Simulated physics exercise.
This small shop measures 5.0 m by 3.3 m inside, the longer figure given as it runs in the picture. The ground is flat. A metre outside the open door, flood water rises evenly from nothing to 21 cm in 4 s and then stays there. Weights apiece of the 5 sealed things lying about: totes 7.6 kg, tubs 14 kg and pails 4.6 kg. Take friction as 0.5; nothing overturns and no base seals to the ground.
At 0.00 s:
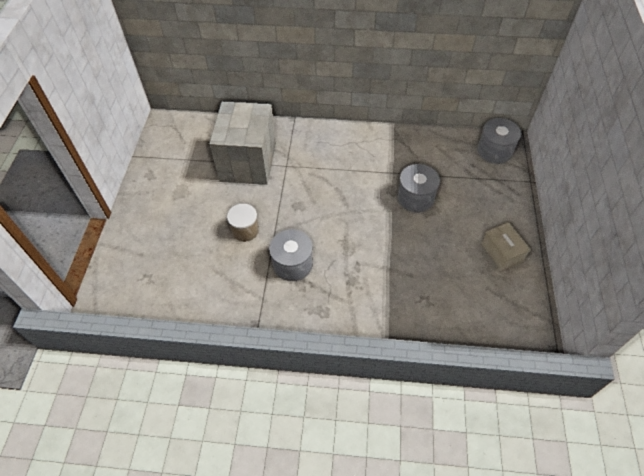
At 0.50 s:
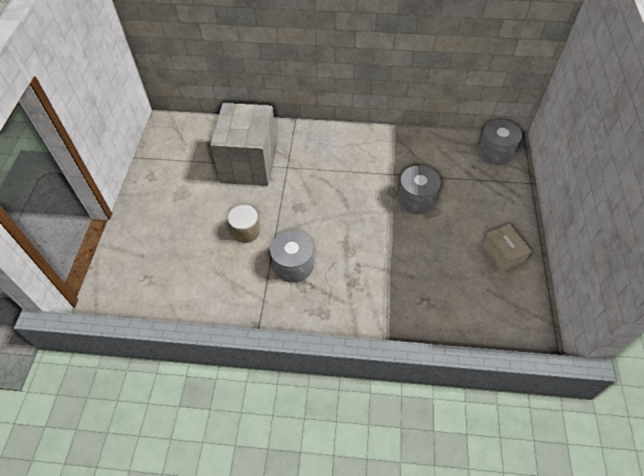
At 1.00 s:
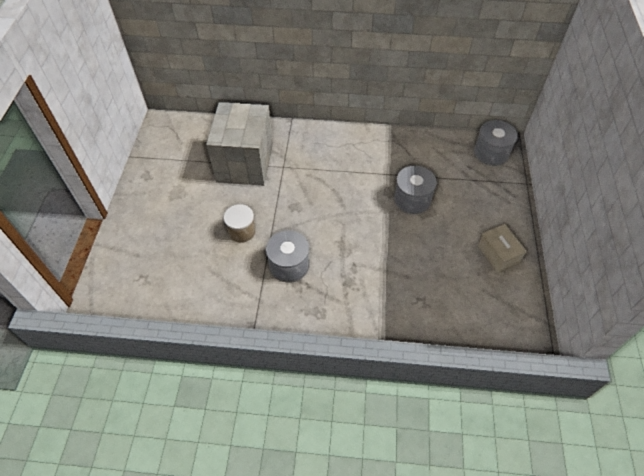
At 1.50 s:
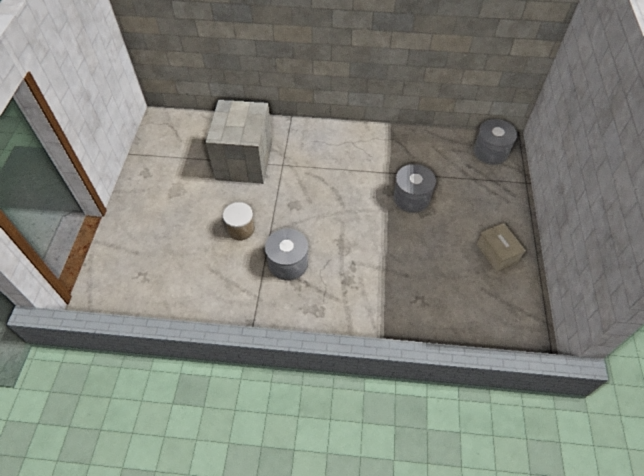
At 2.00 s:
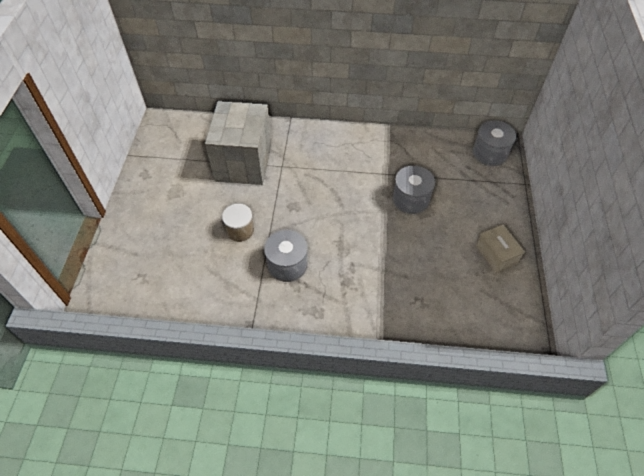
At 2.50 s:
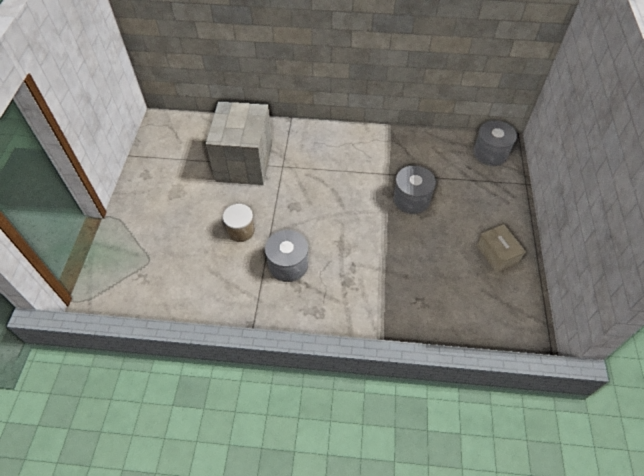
Small walled shop seen from above, greenish water covering the tiles outside, then spreading through the open doorway onto the floor inside.
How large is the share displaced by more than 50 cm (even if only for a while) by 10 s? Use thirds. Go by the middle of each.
It is one to two thirds.
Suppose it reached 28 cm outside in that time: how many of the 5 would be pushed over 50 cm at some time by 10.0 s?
Then 5.
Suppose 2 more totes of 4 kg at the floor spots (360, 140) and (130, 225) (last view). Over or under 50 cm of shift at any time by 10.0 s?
In that order: Over, more.
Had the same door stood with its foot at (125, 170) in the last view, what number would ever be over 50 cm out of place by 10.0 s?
In that case 1 of them.
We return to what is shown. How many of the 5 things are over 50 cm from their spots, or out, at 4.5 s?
By then 0.
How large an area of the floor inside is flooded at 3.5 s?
Roughly 3.0 m2.
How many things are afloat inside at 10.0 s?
3 of them.
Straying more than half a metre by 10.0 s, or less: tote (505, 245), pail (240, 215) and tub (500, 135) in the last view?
In that order: Over, more, under.
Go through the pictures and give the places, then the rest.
The first frame shows a tote at (508, 241) rests on the ground; a tub at (291, 247) rests on the ground; 0.0 m2 under water; 0 of 5 have shifted.
The second frame shows a tote at (509, 242), on the bottom; a tub at (292, 248) rests on the ground; 0.0 m2 under water; 0 of 5 have shifted.
The third frame shows a tote at (504, 242), on the bottom; a tub at (288, 248), on the bottom; water covers 0.0 m2; 0 of 5 have shifted.
The fourth frame shows a tote at (503, 241) rests on the ground; a tub at (287, 246), on the bottom; 0.0 m2 under water; 0 of 5 have shifted.
The fifth frame shows a tote at (503, 243), on the bottom; a tub at (286, 247) rests on the ground; 0.0 m2 under water; 0 of 5 have shifted.
The sixth frame shows a tote at (503, 243) rests on the ground; a tub at (287, 248) rests on the ground; 0.5 m2 under water; 0 of 5 have shifted.
After 3.5 s 0 of 5 are over 50 cm from their spots; 0 afloat.
After 4.5 s 0 of 5 are over 50 cm from their spots; 0 afloat.
After 7.0 s 1 of 5 are over 50 cm from their spots; 0 afloat.
After 10.0 s 2 of 5 are over 50 cm from their spots, and 2 have been at some point; 3 afloat.
